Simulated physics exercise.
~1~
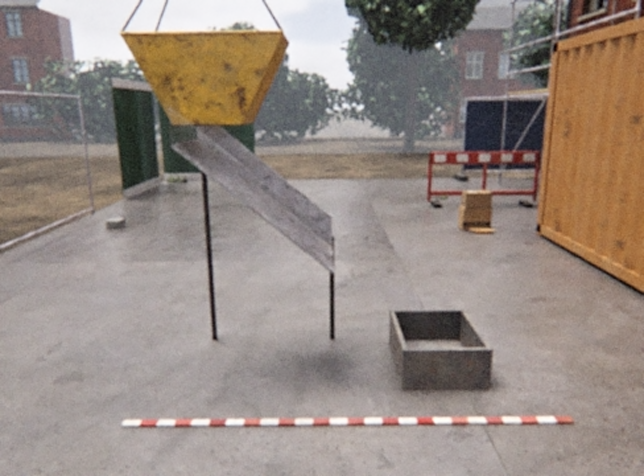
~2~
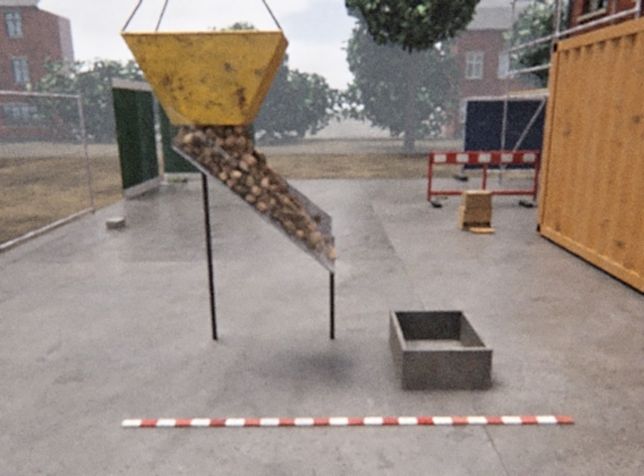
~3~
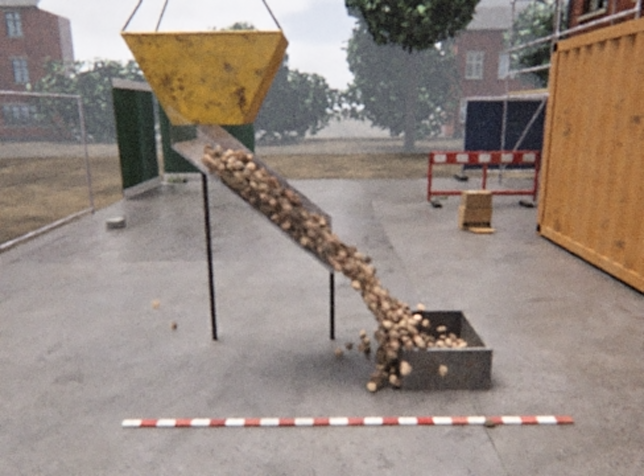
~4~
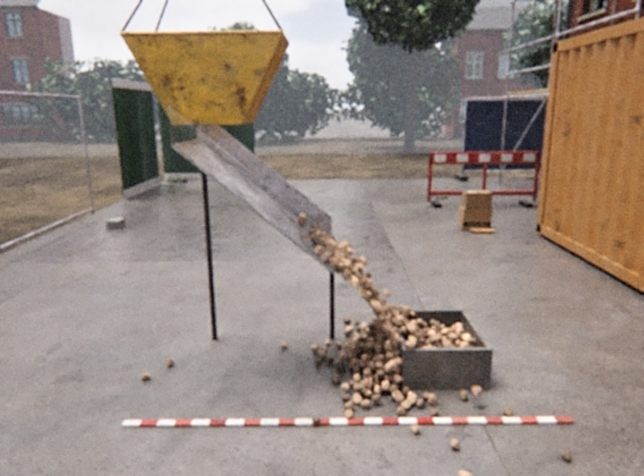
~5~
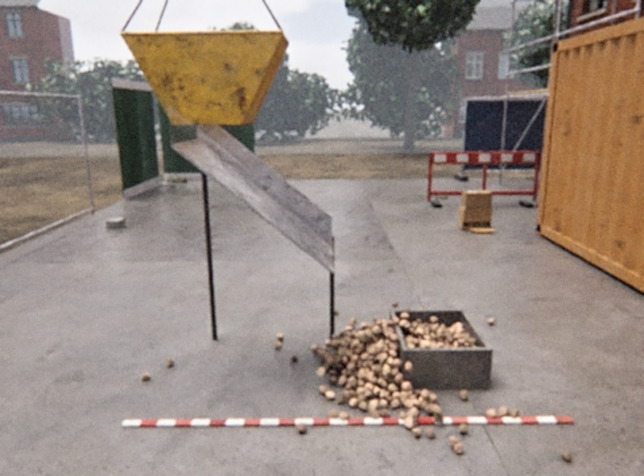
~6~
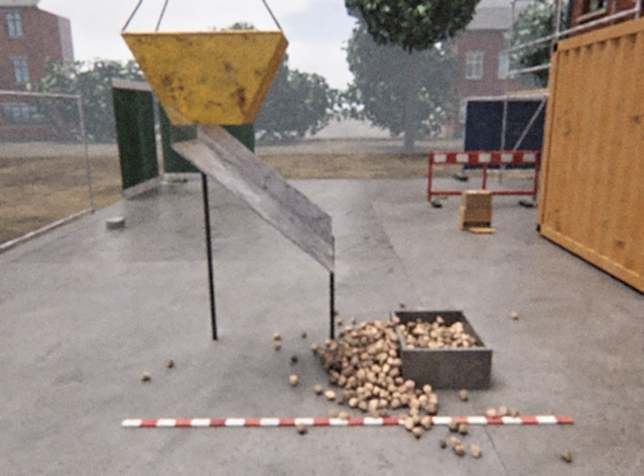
The clip opens on a yellow hopper hanging still above a sloping steel chute, with an open grey bin on the paved ground below and a red and white striped staff in front. Brown stones pour from the hopper and fill the chute, sliding down to the right. They spill off its lower end, some dropping into the bin and many striking the ground to its left. The hopper and chute empty as a heap grows against the bin and strays scatter around. Finally, about half the stones lie left of the bin, somewhat fewer rest inside, and a few sit beside or beyond it.
